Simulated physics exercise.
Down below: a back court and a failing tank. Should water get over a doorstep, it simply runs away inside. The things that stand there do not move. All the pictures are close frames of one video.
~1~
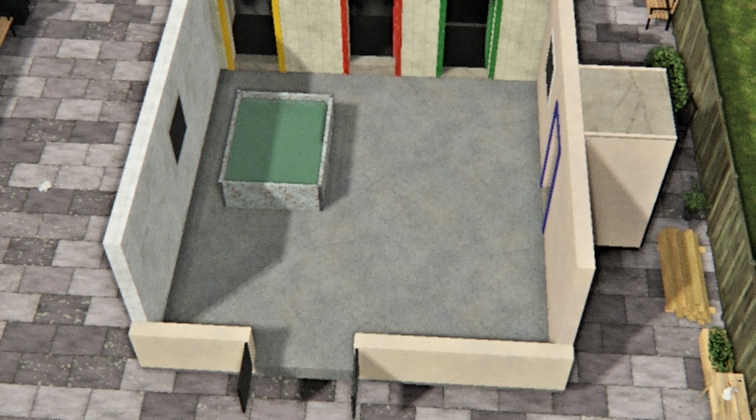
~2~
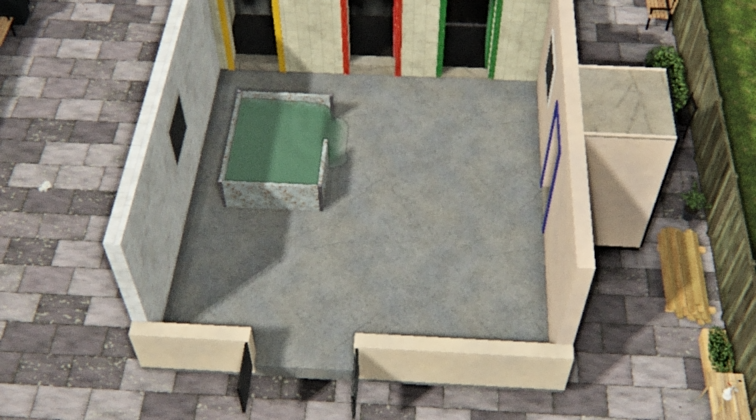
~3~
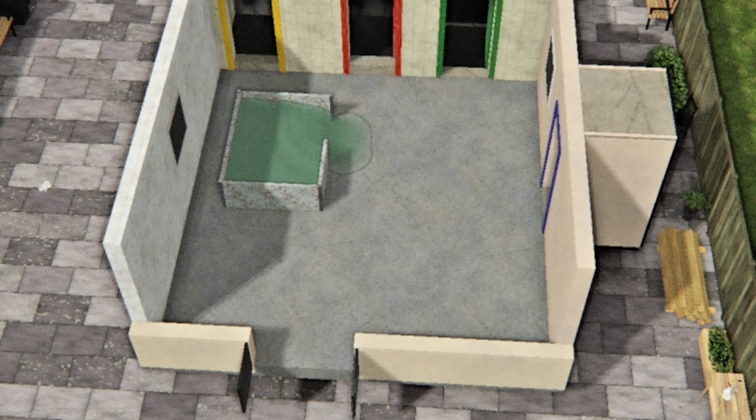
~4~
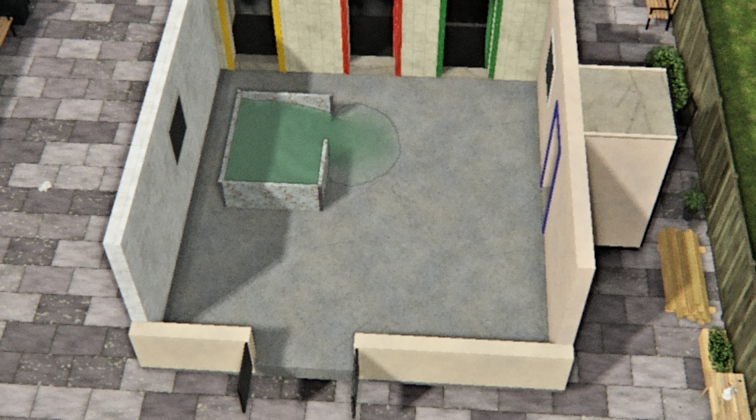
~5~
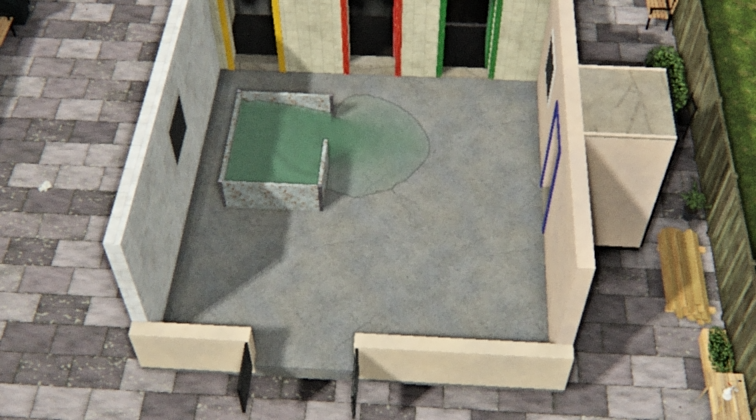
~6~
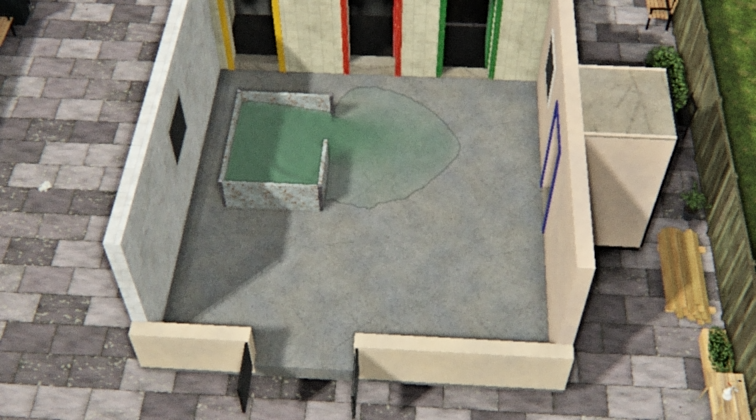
At first, an open tank of green water stands whole and still in a walled court, near doorways edged in yellow, red and green. Then its right side gives way and water pours out through the gap, spreading rightward over the grey floor in a widening, thinning pool while everything else stays still.
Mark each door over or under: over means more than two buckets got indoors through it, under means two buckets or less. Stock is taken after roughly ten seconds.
Yellow door - under, blue door - over, green door - over, red door - under.
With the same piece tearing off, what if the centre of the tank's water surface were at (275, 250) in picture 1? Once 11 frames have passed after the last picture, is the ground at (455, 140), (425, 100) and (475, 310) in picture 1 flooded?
Going through them in turn: Waterlogged, still bare and waterlogged.
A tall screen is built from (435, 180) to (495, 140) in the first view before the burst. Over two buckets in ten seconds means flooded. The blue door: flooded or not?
Result: Blue remains below the limit.
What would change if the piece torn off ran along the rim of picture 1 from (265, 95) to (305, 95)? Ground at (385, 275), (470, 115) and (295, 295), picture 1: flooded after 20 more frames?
Unwetted, submerged, unwetted.
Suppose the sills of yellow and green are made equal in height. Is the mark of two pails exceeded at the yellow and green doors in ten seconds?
Yellow falls short, green falls short.
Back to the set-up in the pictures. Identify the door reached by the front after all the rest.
Answer - the yellow door.
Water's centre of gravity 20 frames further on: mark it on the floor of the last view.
About (393, 152).
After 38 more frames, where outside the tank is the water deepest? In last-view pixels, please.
Answer: (520, 365).
A moment on, water covers 30 % of the floor; the yellow door not reached, the blue door not reached, the green door wet at the sill, nothing in, the red door wet at the sill, nothing in.
Next, water covers 35 % of the floor; the yellow door not reached, the blue door under two buckets in, the green door under two buckets in, the red door wet at the sill, nothing in.
Then, water covers 40 % of the floor; the yellow door not reached, the blue door over two buckets in, the green door over two buckets in, the red door wet at the sill, nothing in.
Later, water covers 55 % of the floor; the yellow door wet at the sill, nothing in, the blue door far over two buckets in, the green door far over two buckets in, the red door wet at the sill, nothing in.
In the end, water covers 90 % of the floor; the yellow door wet at the sill, nothing in, the blue door far over two buckets in, the green door far over two buckets in, the red door wet at the sill, nothing in.
